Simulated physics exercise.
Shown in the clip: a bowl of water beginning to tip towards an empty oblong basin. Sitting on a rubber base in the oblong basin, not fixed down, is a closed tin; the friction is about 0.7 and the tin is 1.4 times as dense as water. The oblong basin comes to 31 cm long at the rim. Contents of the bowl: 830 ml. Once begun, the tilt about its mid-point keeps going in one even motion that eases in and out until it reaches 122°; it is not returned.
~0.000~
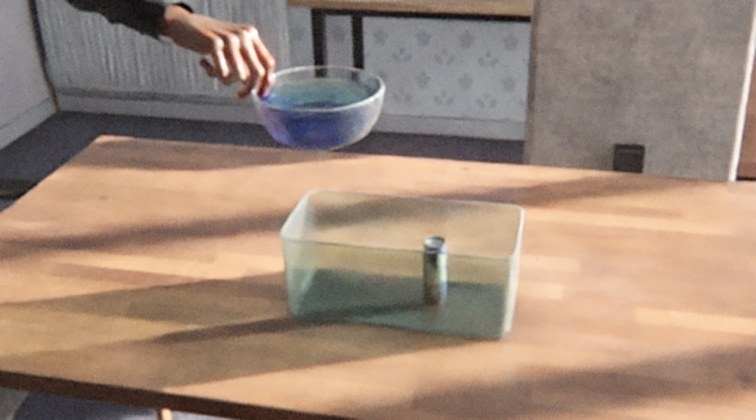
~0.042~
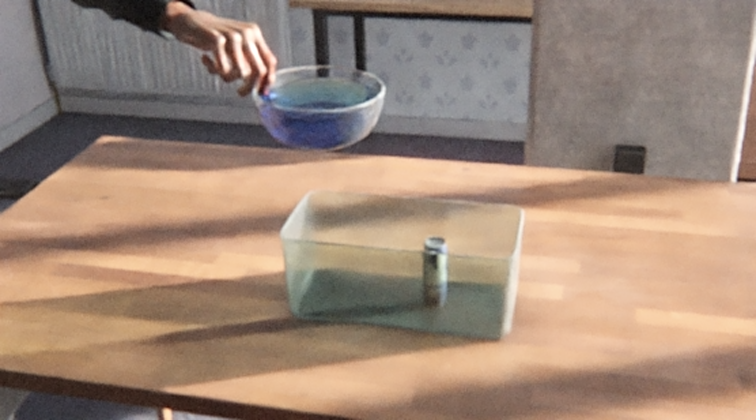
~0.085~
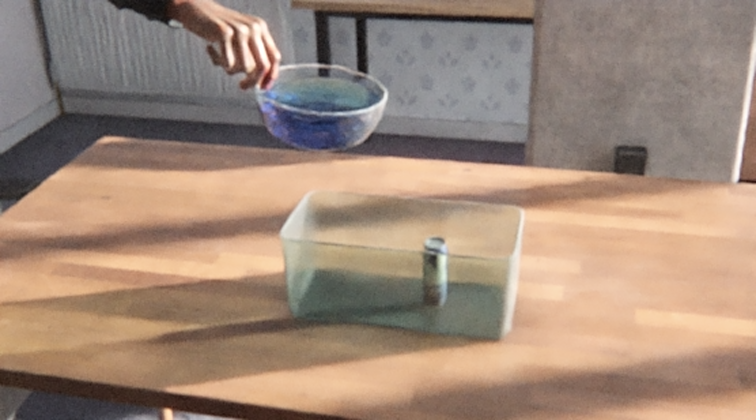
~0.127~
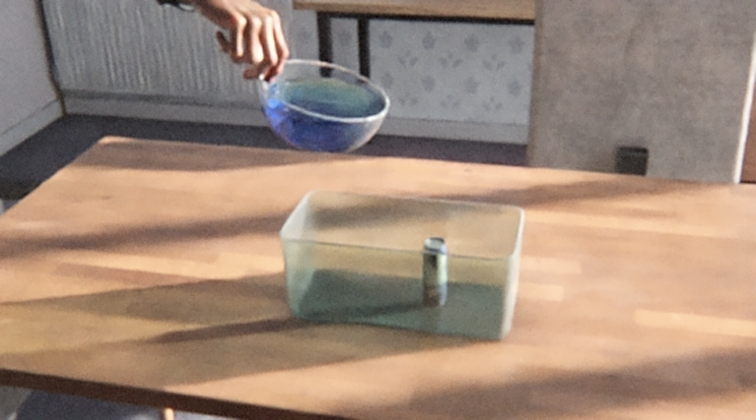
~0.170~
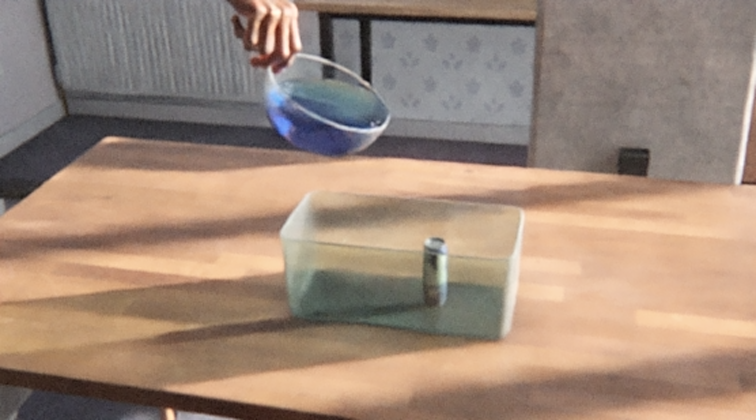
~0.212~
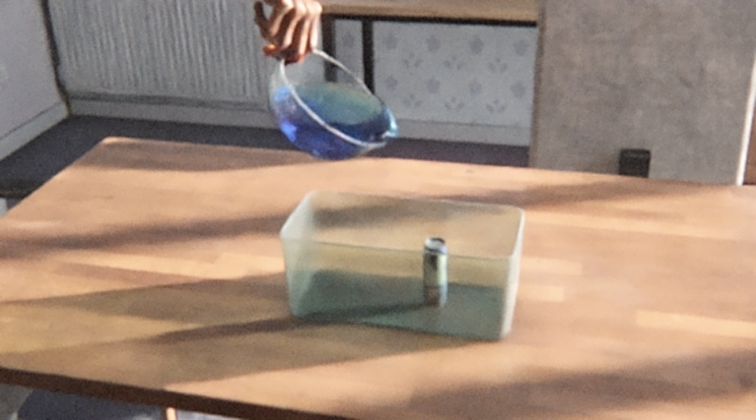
A hand held a glass bowl of blue water above a clear oblong basin with a small tin standing in it, then tilted the bowl steadily to the right until water reached its lip.
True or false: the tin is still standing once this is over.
False.
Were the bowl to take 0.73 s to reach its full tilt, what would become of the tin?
Result: Tin still standing.
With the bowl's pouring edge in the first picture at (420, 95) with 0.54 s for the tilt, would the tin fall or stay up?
Result: Tin upright.
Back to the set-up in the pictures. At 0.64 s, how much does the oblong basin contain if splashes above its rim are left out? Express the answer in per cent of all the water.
Looks like about 94 % of the whole amount.
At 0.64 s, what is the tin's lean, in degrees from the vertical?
Tilt: Around 15°.
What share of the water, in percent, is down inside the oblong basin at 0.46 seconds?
About 72%.
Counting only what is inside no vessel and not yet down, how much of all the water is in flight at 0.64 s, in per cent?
Estimate: About 5 in a hundred.
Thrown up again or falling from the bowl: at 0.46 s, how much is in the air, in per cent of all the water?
26 per cent.
Then, 0.46 s in, the tilt is 116° and 1 per cent is still to pour; the tin stands where it began.
Then, 0.64 s in, the tilt is 122° and 0 per cent is still to pour; the tin leans 15°.
Then, 0.83 s in, the tilt is 122° and 0 per cent is still to pour; the tin leans 12°.
Then, 1.04 s in, the tilt is 122° and 0 per cent is still to pour; the tin lies on its side.
Finally, the tin lies on its side.
